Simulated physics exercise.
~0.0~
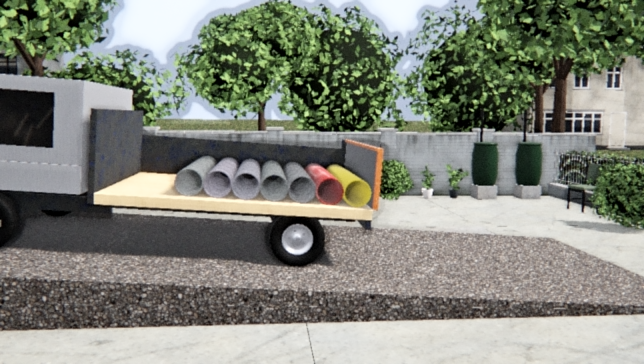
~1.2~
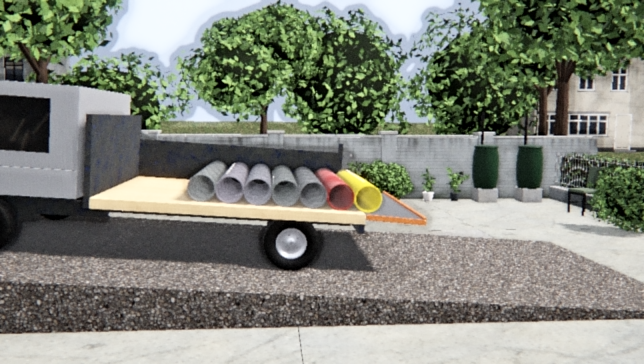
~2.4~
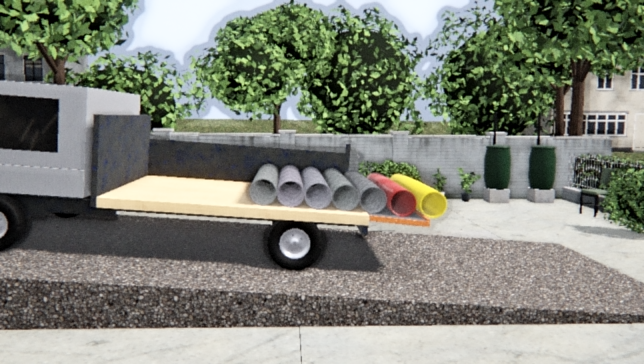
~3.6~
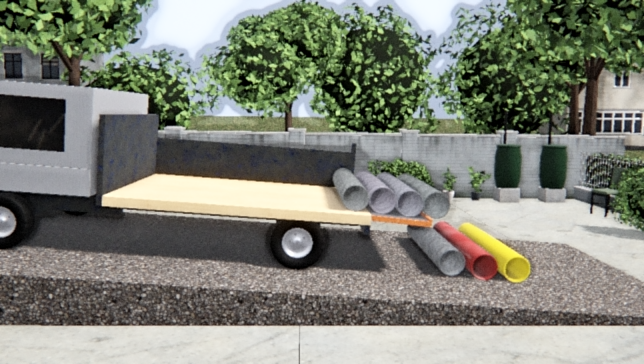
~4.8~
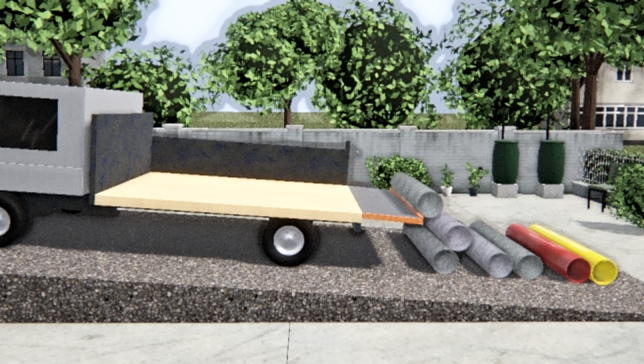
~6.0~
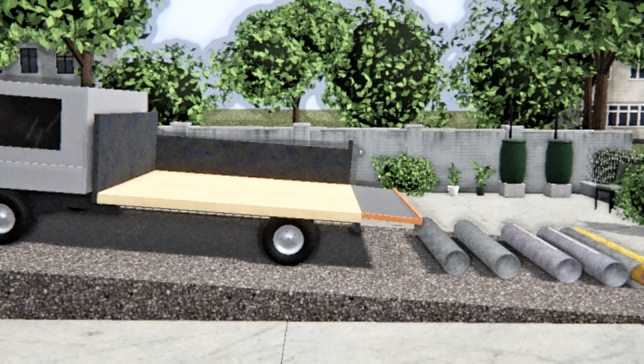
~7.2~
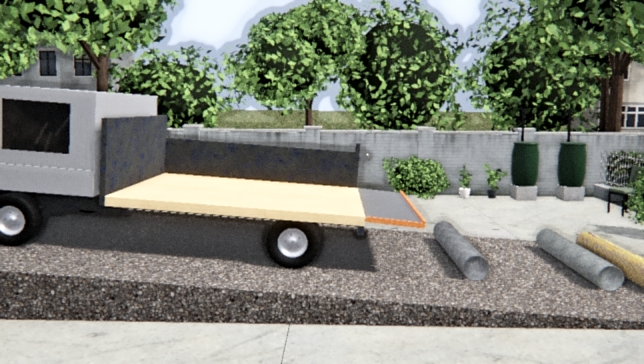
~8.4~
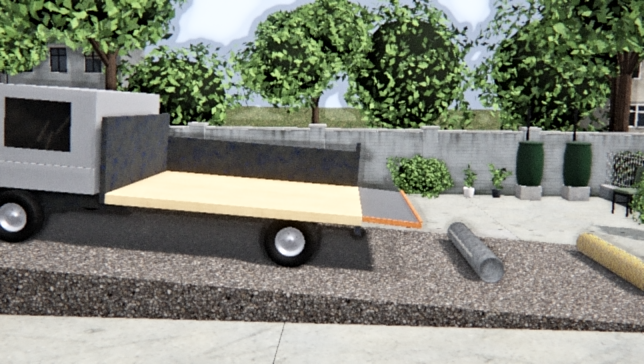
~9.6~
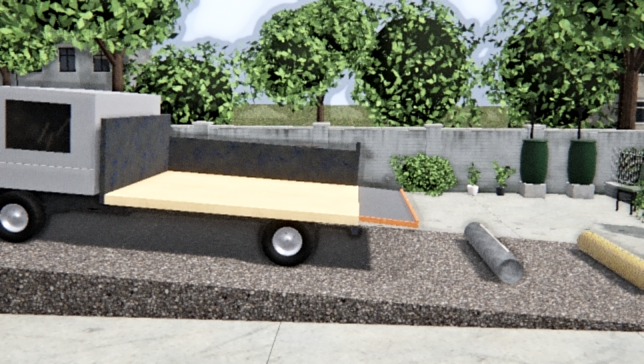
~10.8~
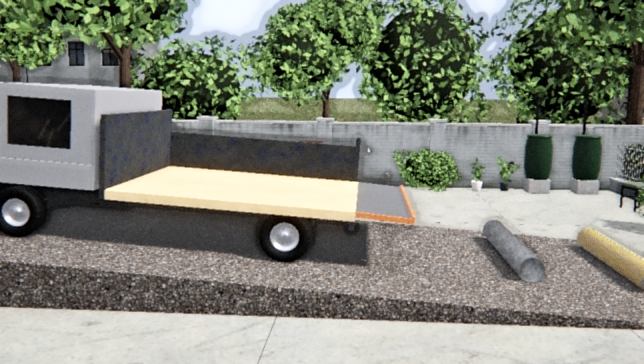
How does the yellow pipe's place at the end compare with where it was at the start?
At the start the yellow pipe is on the truck bed, up against the closed tailgate. By the end it is lying on the ground well to the right of the truck, at the right edge of the view.
Pick-up on a gravel slope dropping its tailgate, grey, red and yellow pipes rolling off rightward, leaving its bed empty.
